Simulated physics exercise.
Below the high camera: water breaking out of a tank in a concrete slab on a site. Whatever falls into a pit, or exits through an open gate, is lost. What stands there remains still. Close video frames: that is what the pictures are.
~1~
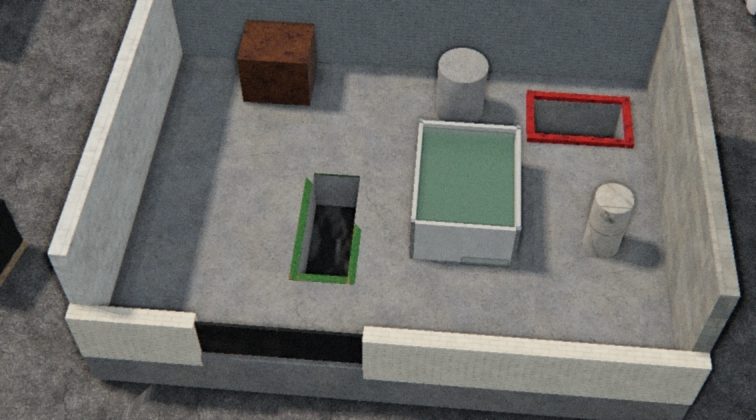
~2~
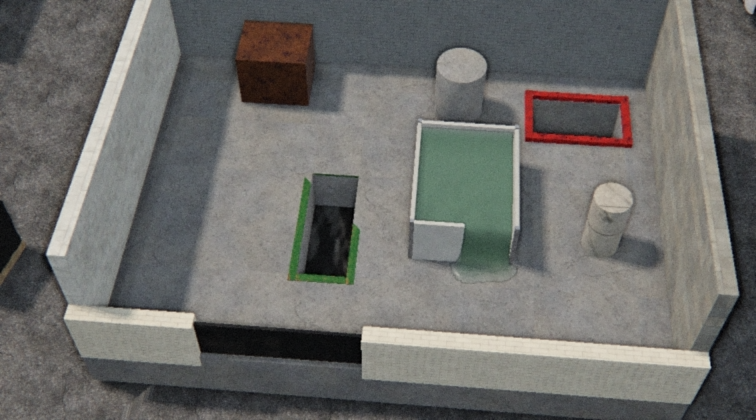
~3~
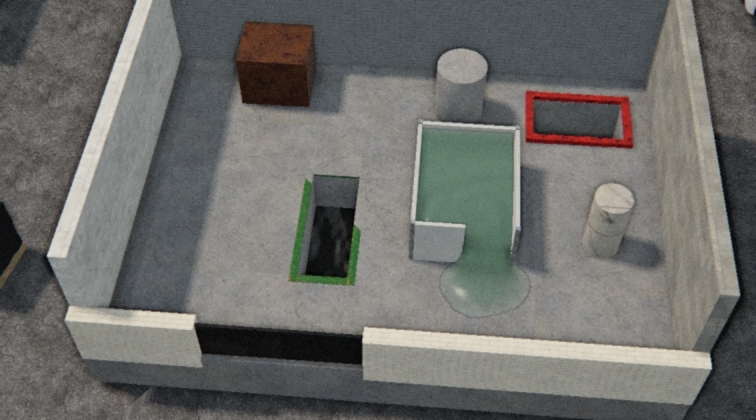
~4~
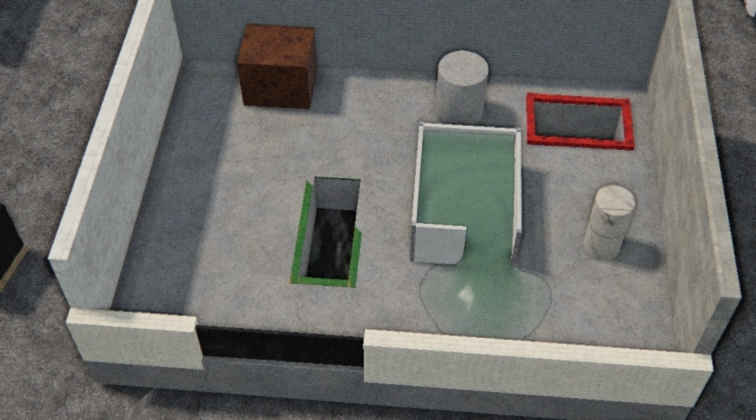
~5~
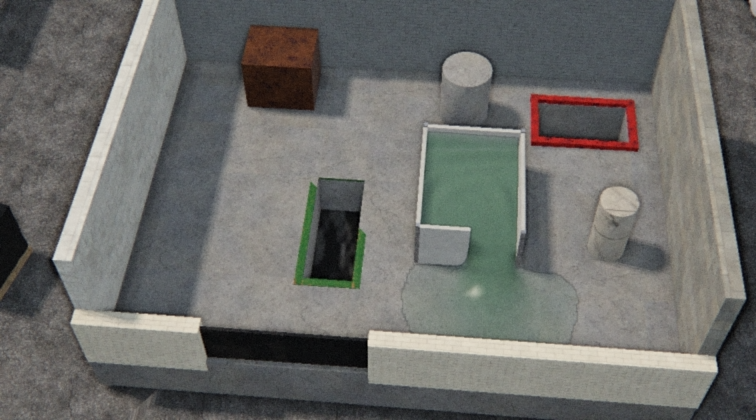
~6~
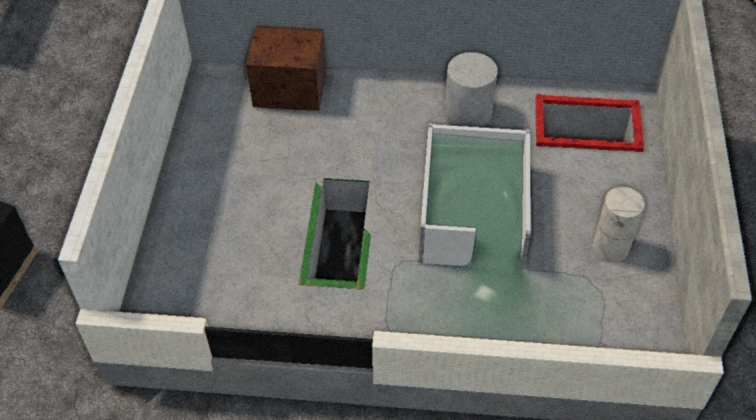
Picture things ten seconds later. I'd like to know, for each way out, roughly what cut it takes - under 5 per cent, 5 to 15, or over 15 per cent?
The gate soaks up scarcely any - beneath five per cent; the green pit soaks up a medium amount - five to fifteen per cent; the red pit soaks up scarcely any - beneath five per cent.
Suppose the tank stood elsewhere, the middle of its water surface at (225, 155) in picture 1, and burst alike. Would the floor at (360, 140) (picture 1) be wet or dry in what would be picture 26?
Verdict: Not flooded.
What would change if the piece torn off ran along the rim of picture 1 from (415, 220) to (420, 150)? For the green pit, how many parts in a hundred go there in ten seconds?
For green, it comes to 85 percent.
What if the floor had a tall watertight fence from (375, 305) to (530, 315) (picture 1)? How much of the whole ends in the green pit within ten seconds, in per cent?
Green: 30 %.
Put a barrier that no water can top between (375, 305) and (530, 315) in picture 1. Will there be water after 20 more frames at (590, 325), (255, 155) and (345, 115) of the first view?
In turn: Flooded, no water, not flooded.
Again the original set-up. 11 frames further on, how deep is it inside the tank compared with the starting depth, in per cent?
Roughly 52 %.
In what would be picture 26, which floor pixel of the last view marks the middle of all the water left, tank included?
At about (479, 271).
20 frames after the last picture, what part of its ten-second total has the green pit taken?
I'd put it at 25 percent.
A moment on, water covers 15 % of the floor; the gate 0 %, the green pit 0 %, the red pit 0 %.
Next, water covers 25 % of the floor; the gate 0 %, the green pit 0 %, the red pit 0 %.
Then, water covers 45 % of the floor; the gate 0 %, the green pit 2 %, the red pit 0 %.
Later, water covers 70 % of the floor; the gate 0 %, the green pit 5 %, the red pit 1 %.
In the end, water covers 85 % of the floor; the gate 0 %, the green pit 8 %, the red pit 1 %.
